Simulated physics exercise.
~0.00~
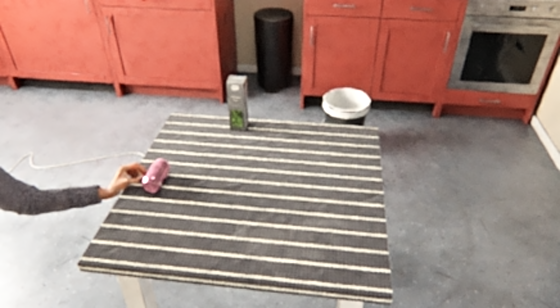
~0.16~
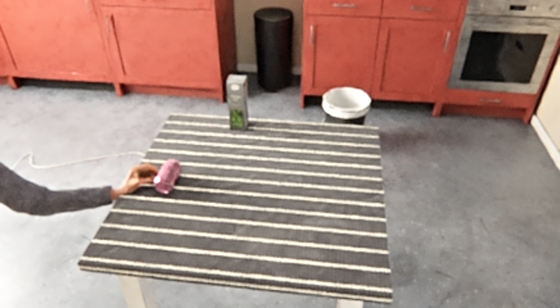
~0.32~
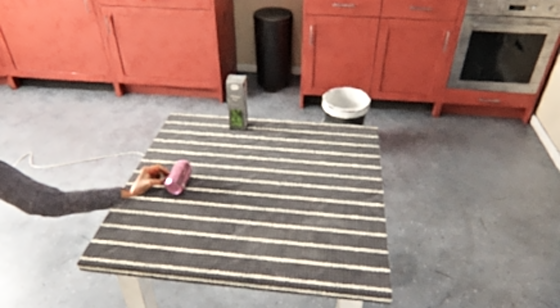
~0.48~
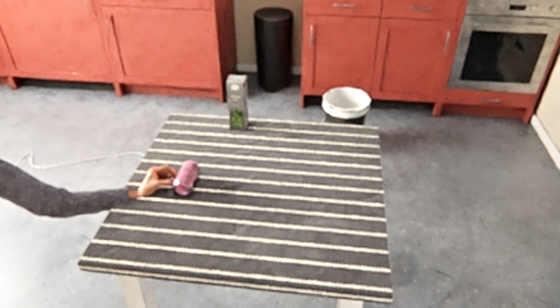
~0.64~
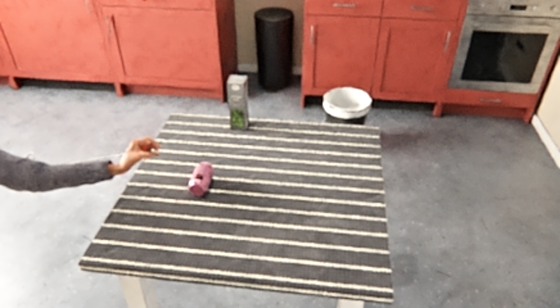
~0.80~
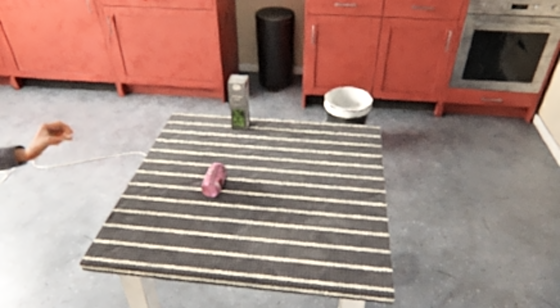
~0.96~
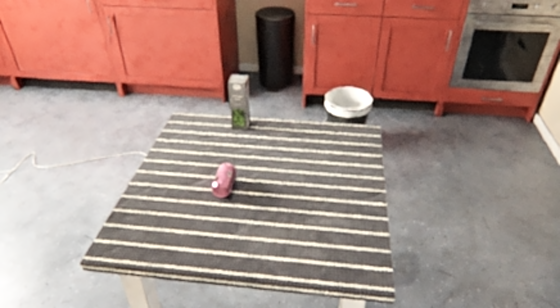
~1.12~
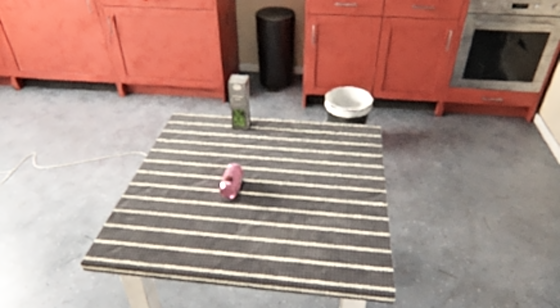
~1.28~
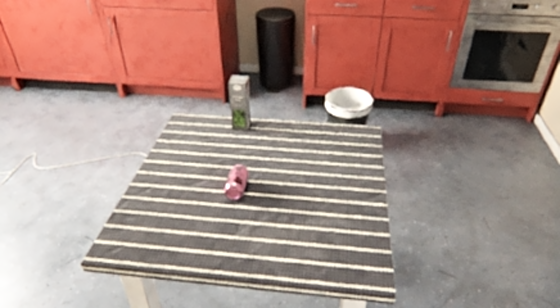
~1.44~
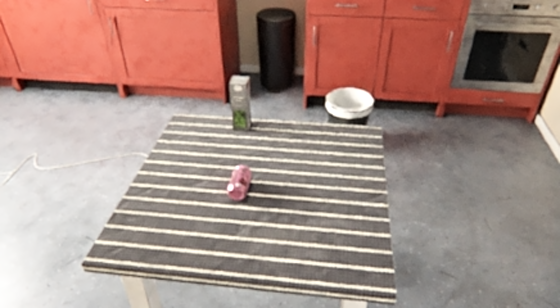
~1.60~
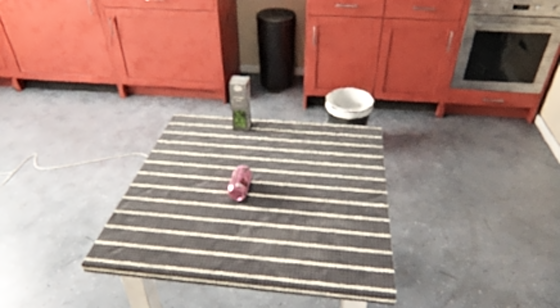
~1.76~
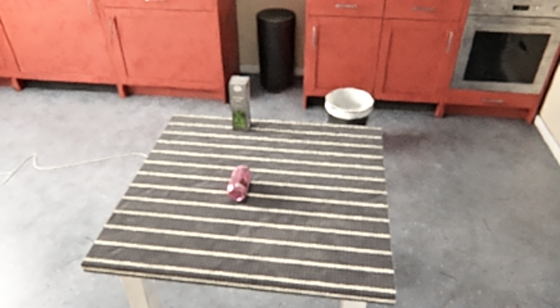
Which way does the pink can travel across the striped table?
The pink can moves to the right, first with the hand and then on its own after the hand lets go.
On a striped table, a hand rolls a pink can right and releases it to a stop.
